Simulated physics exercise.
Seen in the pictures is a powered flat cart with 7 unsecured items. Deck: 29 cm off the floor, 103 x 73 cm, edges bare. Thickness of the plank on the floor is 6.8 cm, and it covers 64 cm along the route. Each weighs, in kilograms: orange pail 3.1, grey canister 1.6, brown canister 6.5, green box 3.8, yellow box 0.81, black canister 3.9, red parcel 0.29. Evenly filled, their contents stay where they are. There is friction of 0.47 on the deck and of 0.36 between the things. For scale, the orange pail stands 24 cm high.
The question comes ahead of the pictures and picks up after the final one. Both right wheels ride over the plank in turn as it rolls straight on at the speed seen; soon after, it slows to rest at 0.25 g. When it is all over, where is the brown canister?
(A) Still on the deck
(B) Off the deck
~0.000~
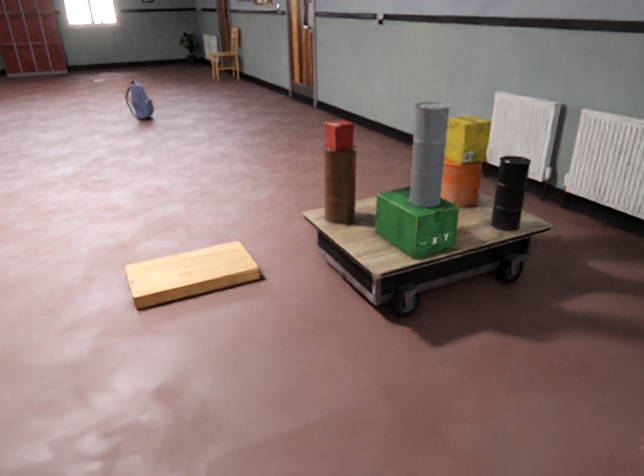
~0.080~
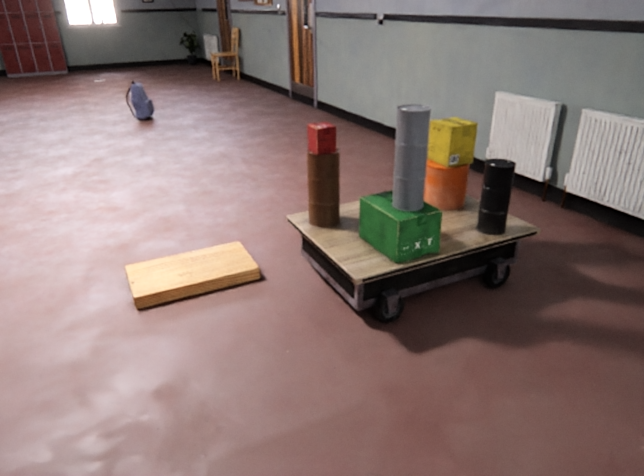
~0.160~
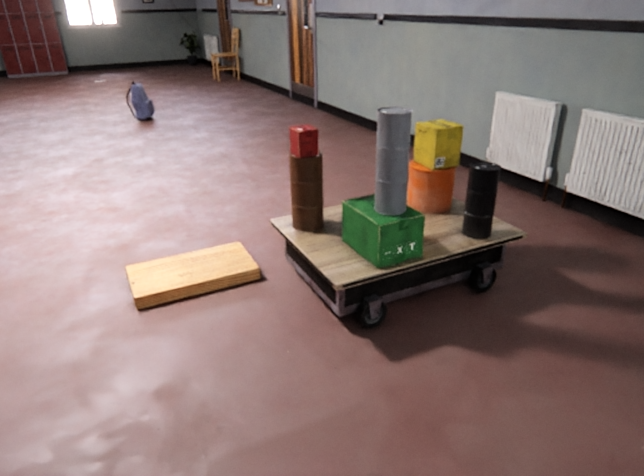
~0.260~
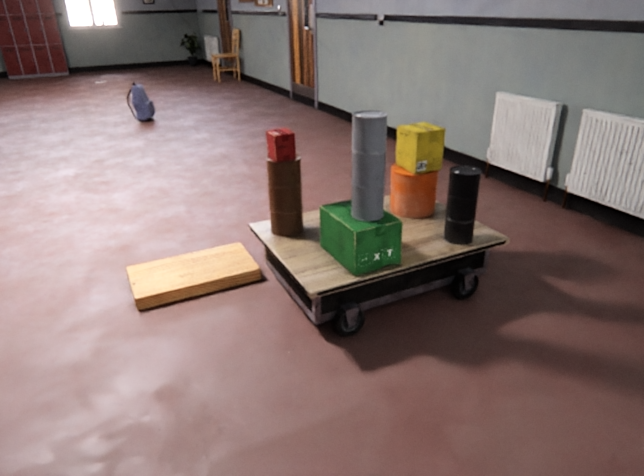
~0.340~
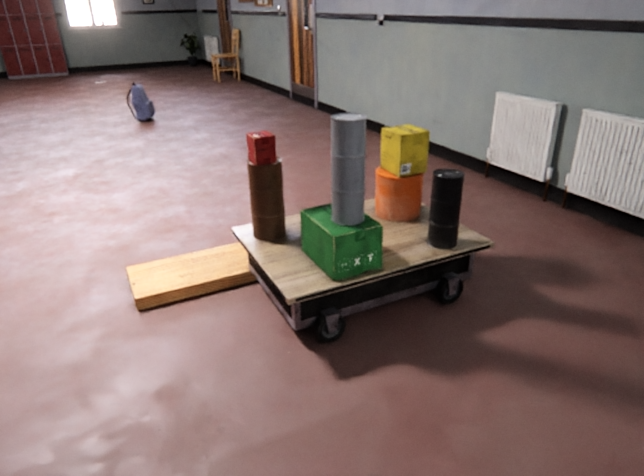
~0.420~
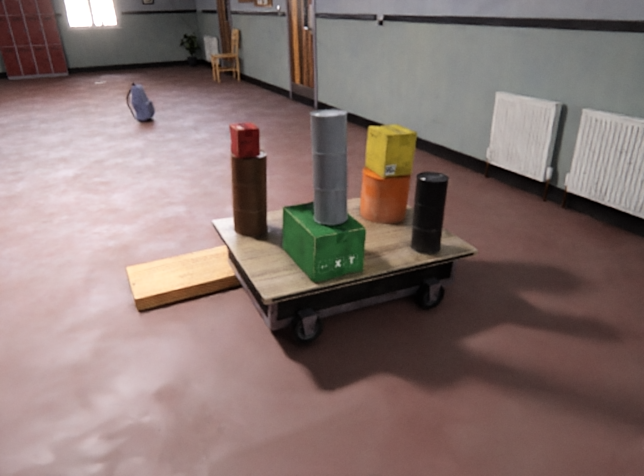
Answer: A.
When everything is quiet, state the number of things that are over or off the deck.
That gives 5.
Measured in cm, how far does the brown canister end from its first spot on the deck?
Roughly 34 centimetres.
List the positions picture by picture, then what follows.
Cart 0 cm along; brown canister (340, 184); orange pail (457, 179), in the first picture.
Cart 10 cm along; green box (399, 224); yellow box (452, 142), in the second picture.
Cart 19 cm along; black canister (481, 201); red parcel (304, 141), in the third picture.
Cart 31 cm along; orange pail (413, 189); grey canister (369, 167), in the fourth picture.
Cart 41 cm along; green box (341, 239); yellow box (404, 150), in the fifth picture.
Cart 50 cm along; brown canister (250, 192); black canister (429, 213), in the sixth picture.
Around 0.72 s, cart 86 cm along; brown canister at 28° to upright near (197, 206); red parcel at 27° to upright; grey canister at 12° to upright.
Around 1.12 s, cart 134 cm along; grey canister now off the deck; brown canister on its side near (128, 248); red parcel upside down.
Around 1.52 s, cart 182 cm along; red parcel now off the deck; brown canister on its side near (10, 281); yellow box on its side.
Around 1.82 s, cart 217 cm along; black canister now off the deck; brown canister on its side; yellow box on its side.
Finally (2.6 s), off the deck, grey canister, black canister and red parcel; on their side or leaning hard on the deck, brown canister and yellow box; the other 2 still in place (within 10 cm).
